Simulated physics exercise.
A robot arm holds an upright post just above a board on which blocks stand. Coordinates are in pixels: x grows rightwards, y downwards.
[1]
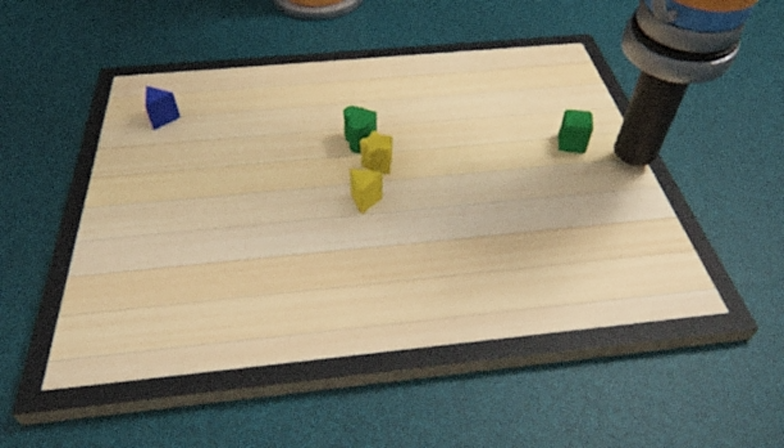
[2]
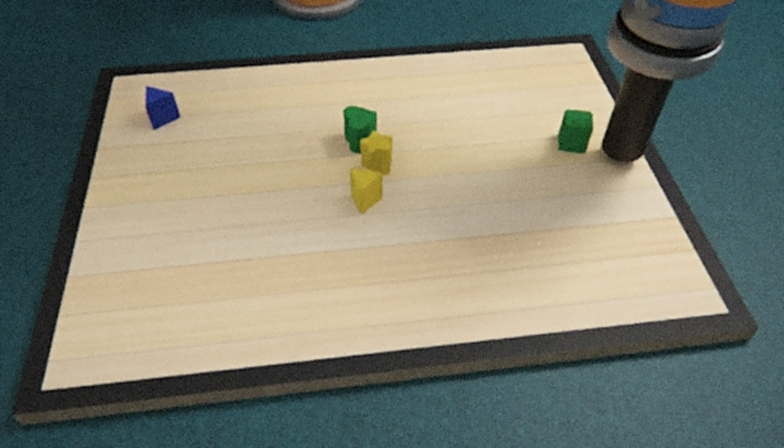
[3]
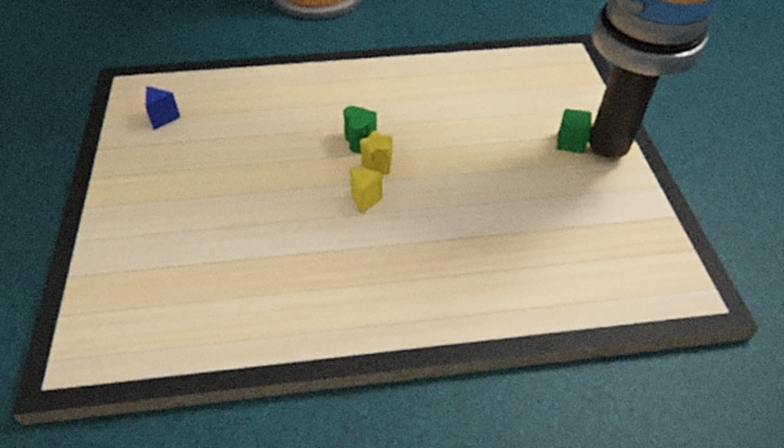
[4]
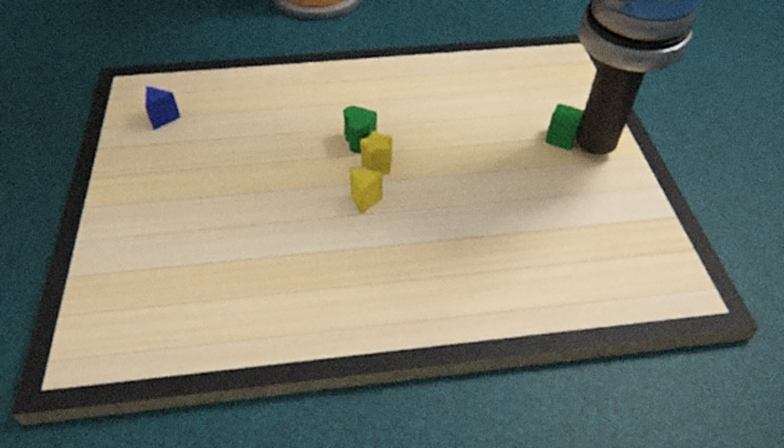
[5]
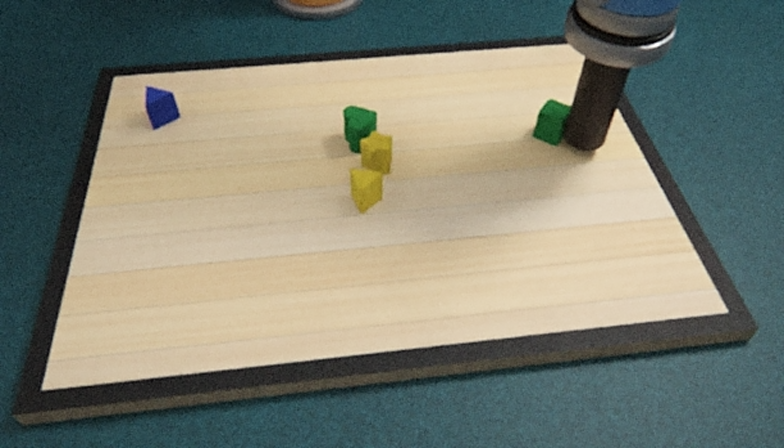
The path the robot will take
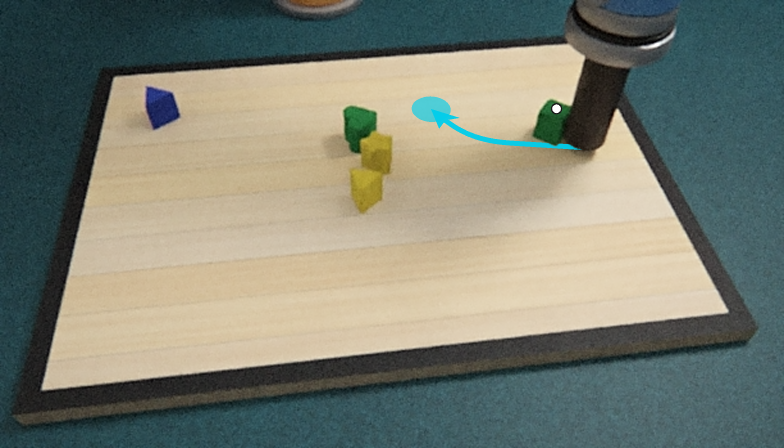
A robot arm holds a dark upright post over the right side of a pale wooden board with a black border, seen from above at an angle on a teal surface. A blue block stands at upper left, a green block and two yellow ones cluster near the middle, and another green block sits at right. The post moves left, meets the right-hand green block and pushes it a short way left, while the camera stays still.
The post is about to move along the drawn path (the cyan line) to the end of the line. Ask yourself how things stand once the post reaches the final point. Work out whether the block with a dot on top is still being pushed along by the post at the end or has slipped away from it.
At that point it is off to one side or behind.
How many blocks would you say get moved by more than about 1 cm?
My prediction: One block.
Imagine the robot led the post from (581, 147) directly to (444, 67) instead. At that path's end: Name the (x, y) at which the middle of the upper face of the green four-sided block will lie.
The spot you're after is about (416, 46) in the image.
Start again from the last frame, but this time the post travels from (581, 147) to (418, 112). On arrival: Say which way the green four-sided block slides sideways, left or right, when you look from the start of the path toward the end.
It goes toward the right-hand side.
The drawn path runs from (581, 147) over (525, 144) and (470, 135) to (431, 109); the dot is on the green four-sided block.
On the path given first. One third of the way, post at (527, 134); green four-sided block at (519, 96), turned 50° clockwise.
Two thirds of the way, post at (470, 124); green four-sided block at (517, 95), turned 60° clockwise.
At the end, post at (432, 99); green heart not moved; green four-sided block at (517, 95), turned 60° clockwise.
